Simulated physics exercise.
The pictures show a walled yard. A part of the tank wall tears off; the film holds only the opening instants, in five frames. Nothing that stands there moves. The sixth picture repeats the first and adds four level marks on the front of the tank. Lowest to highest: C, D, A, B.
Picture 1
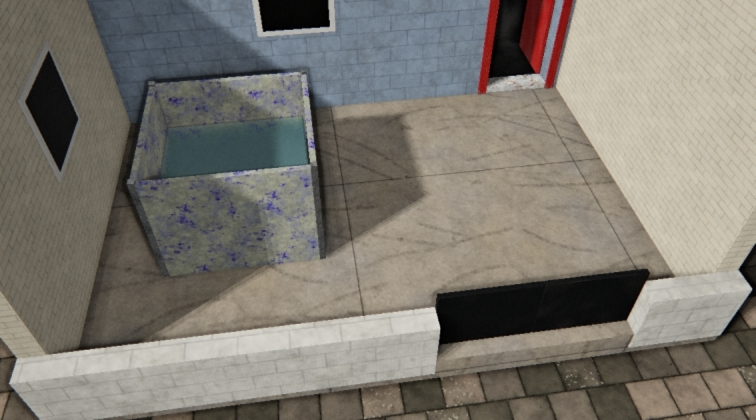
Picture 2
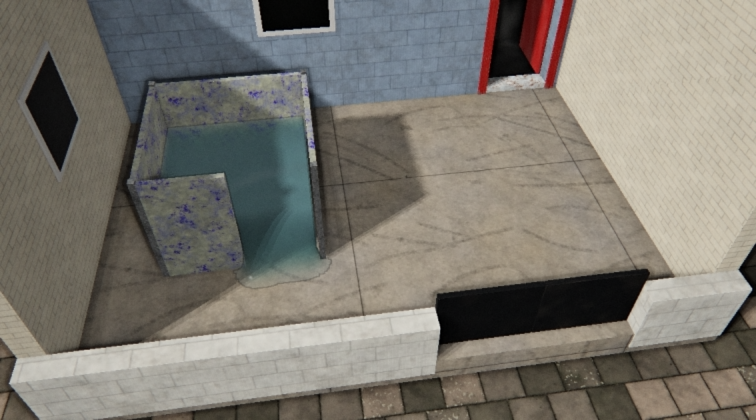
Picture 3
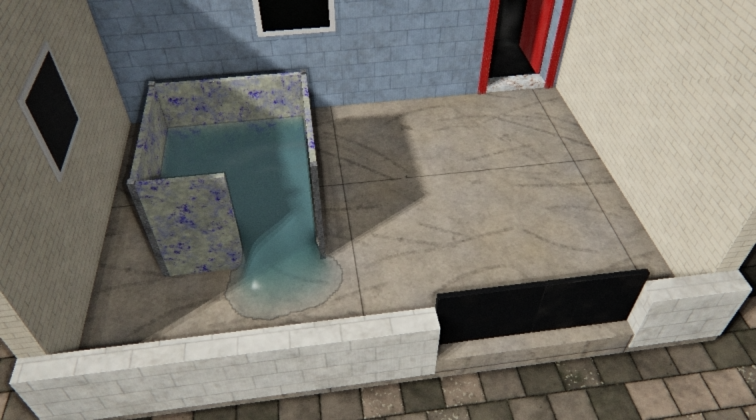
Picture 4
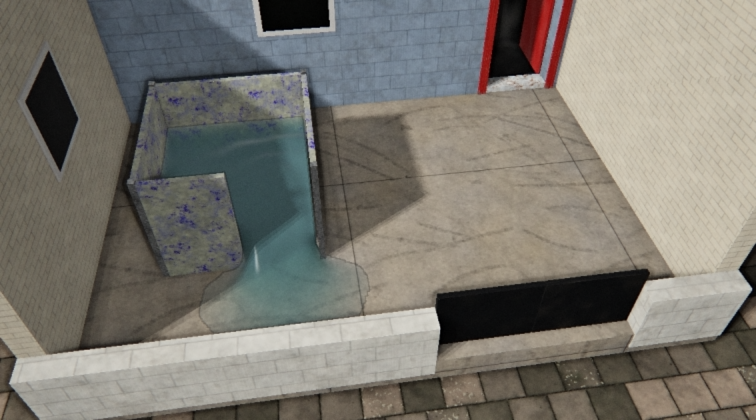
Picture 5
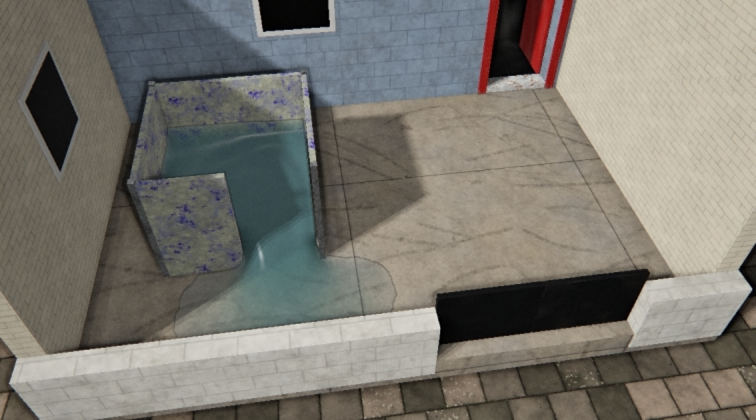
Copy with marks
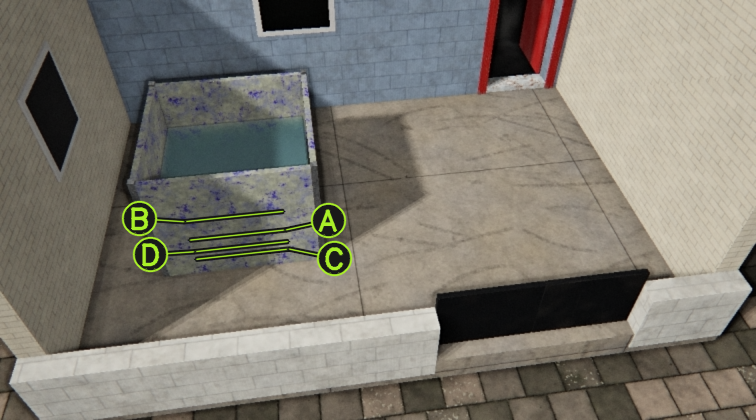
A paved yard, enclosed by pale side walls, a blue block wall and a low white front wall, is seen from above by a still camera. A blue-speckled tank of teal water stands at left, with a red-framed doorway at back right and a black gate in front. Part of the tank's front opens, and water pours out, spreading across the nearby paving.
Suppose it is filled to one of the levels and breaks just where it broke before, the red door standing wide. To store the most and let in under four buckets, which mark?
Take A.
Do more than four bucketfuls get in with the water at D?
No, that is safe.
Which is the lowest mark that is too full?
That is mark B.
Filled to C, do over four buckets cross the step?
No, not at all.
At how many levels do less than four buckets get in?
Three.
On the marked copy, A at (238, 234); B at (233, 216); C at (243, 254); D at (241, 246); from the bottom up C, D, A, B.
With A, a bucket or two gets in.
With B, about 11 bucketfuls get in.
With C, nothing gets over.
With D, nothing gets over.
